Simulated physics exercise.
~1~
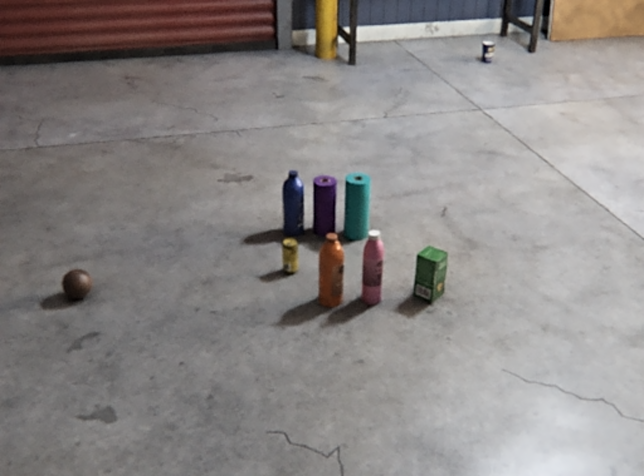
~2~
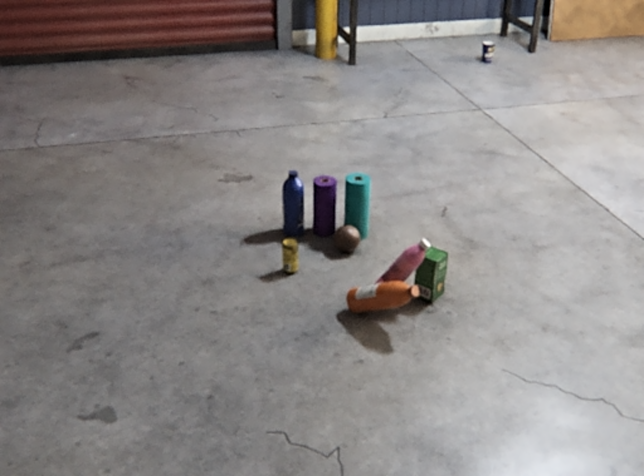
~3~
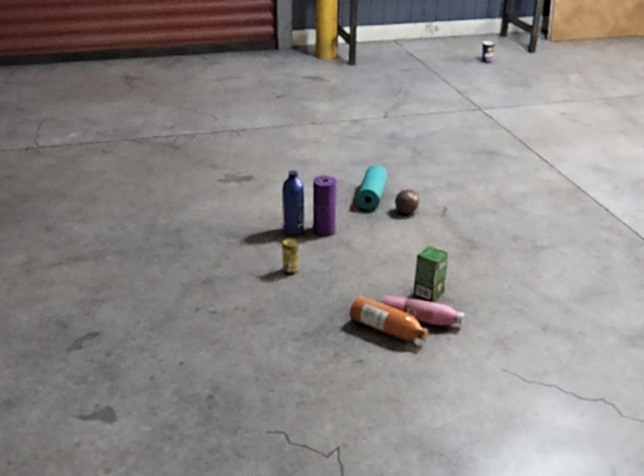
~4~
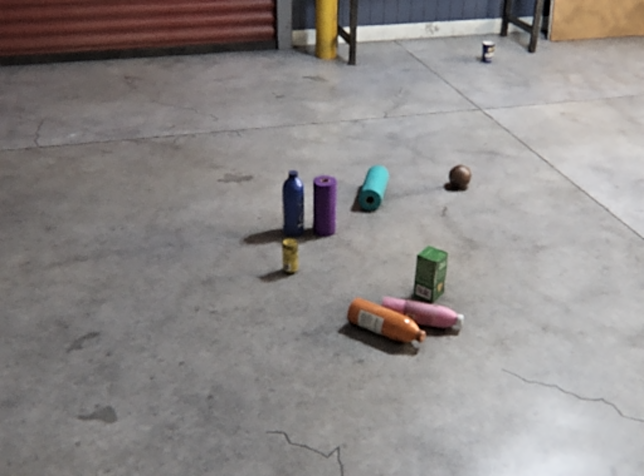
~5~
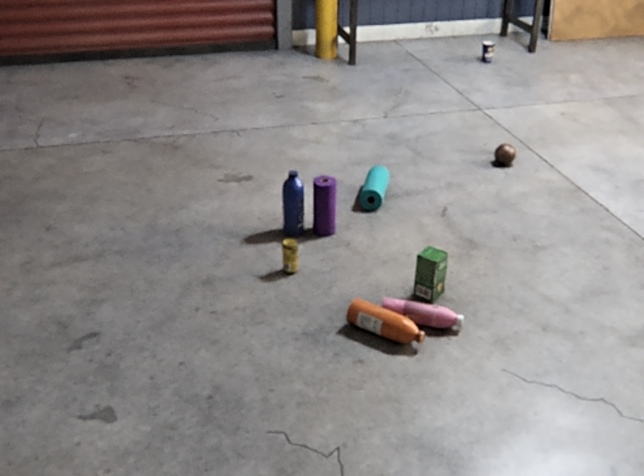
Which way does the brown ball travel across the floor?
The brown ball moves to the right, also drifting farther back across the floor as it goes.
